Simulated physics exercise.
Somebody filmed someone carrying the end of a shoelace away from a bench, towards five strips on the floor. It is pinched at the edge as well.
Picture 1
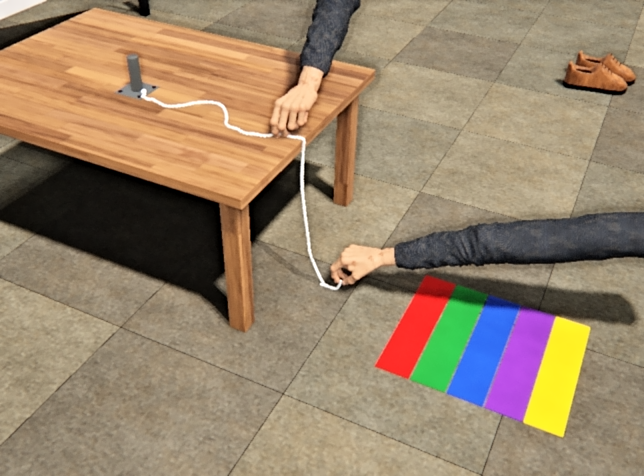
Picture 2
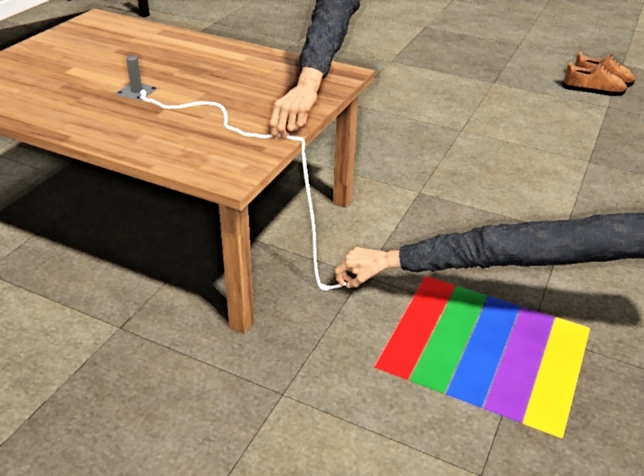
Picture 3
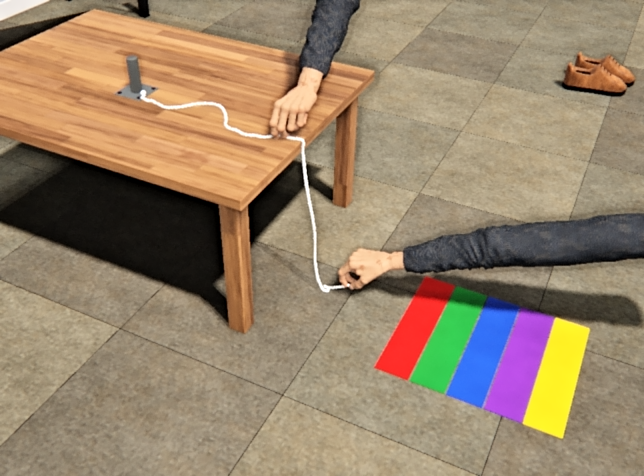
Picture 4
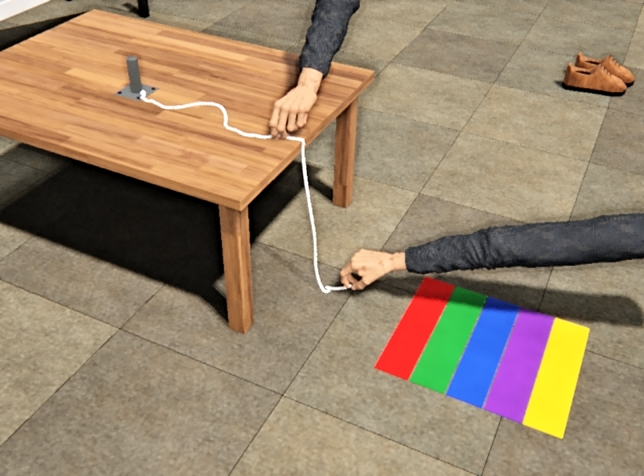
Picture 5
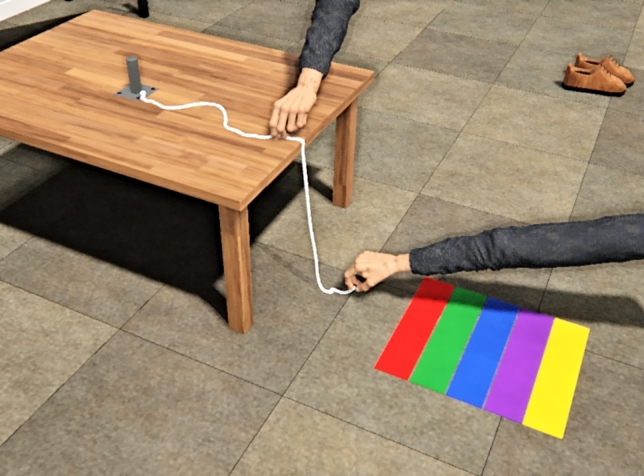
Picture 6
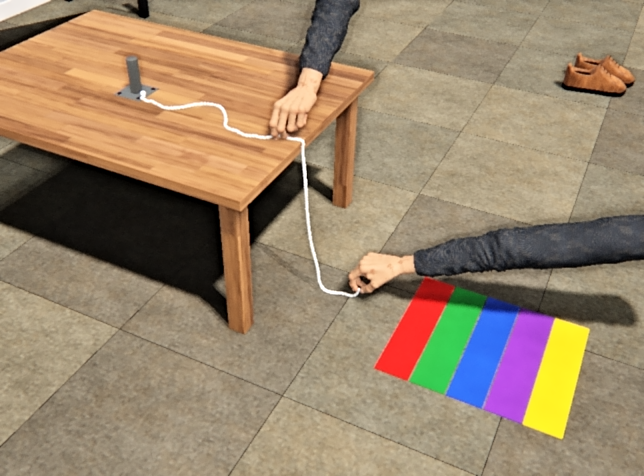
Hand inching the end of a white shoelace rightward near coloured floor strips while another hand pinches it at the bench edge.
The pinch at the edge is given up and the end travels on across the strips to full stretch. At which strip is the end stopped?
The end stops over the blue strip.
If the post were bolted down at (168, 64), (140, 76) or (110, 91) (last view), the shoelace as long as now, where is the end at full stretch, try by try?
In that order: (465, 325), (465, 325) and (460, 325).
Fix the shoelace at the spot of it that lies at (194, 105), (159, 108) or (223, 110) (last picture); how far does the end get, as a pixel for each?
About (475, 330), (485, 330) and (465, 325).
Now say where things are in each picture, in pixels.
End (341, 281); red (401, 354); green (436, 367); blue (472, 380); purple (510, 394); yellow (549, 408), in the first picture.
End (345, 284); shoelace through (155, 102) (220, 106) (246, 135) (304, 155) (312, 217) (317, 276), in the second picture.
End (349, 285), in the third picture.
End (351, 286); shoelace through (154, 102) (220, 106) (246, 135) (303, 156) (312, 218) (317, 276), in the fourth picture.
End (355, 288), in the fifth picture.
End (359, 289); shoelace through (154, 103) (220, 107) (246, 136) (303, 156) (308, 217) (319, 277), in the sixth picture.
Soon after, end near (425, 311); over red.
Then, end near (467, 326); over green.
At full stretch, end near (494, 335); over blue. It gets as far as the blue strip.
